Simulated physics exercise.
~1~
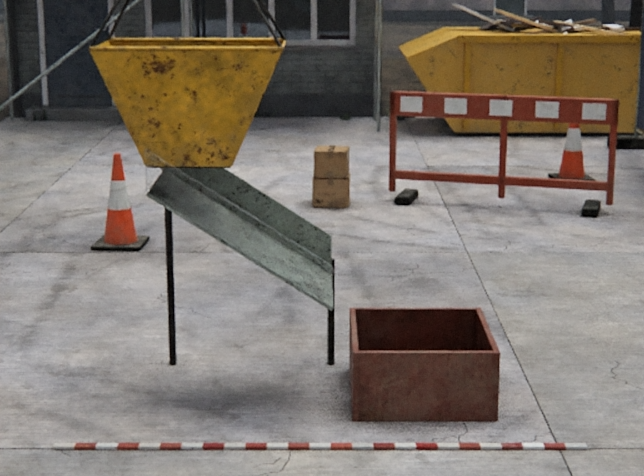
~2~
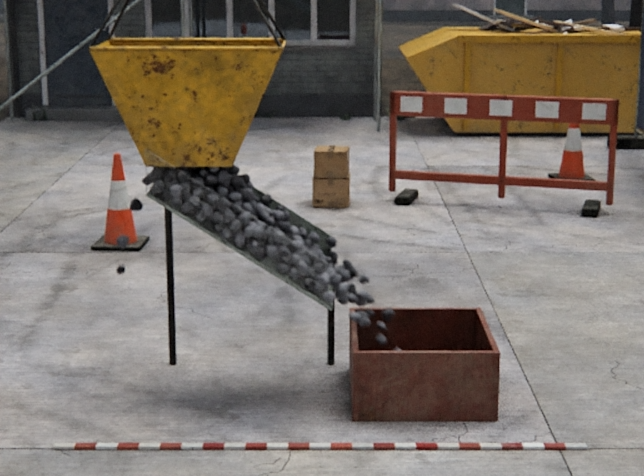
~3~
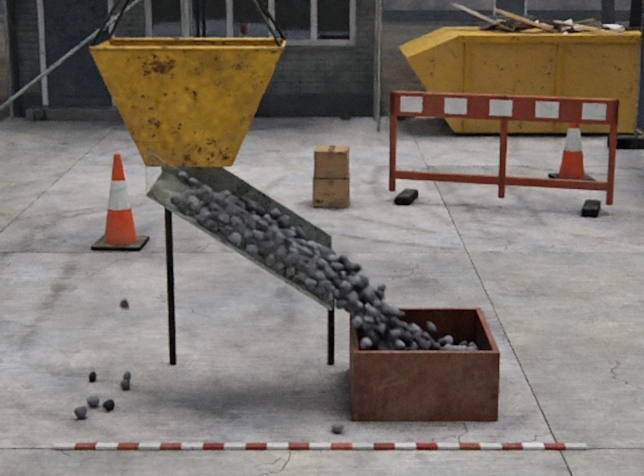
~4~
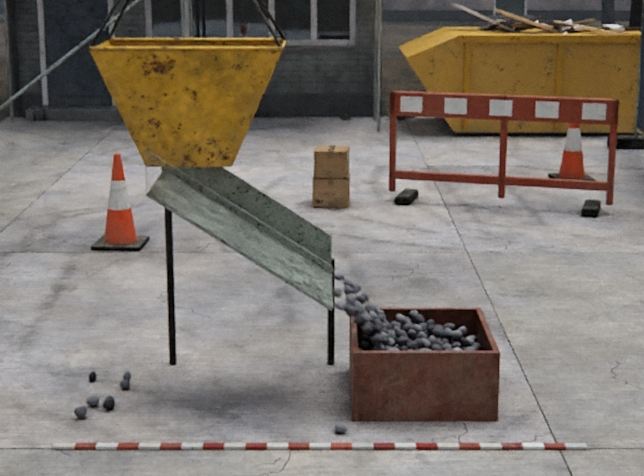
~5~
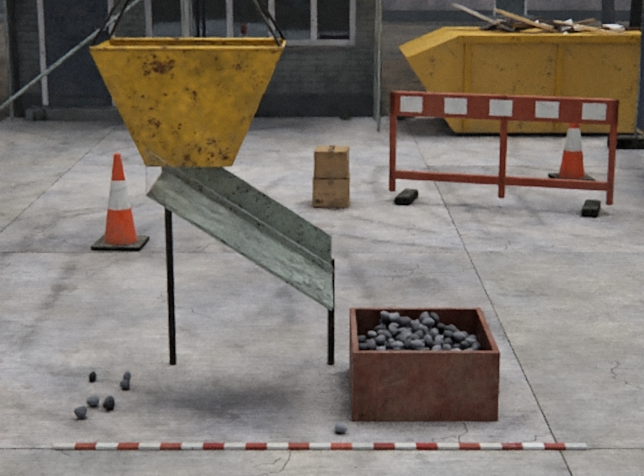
We see a yellow hopper hanging still above a sloping steel chute as dark grey stones pour out, slide down to the right and drop into a reddish-brown bin. A few fall to the ground on the left, and nearly all end up heaped in the bin, leaving the chute bare.
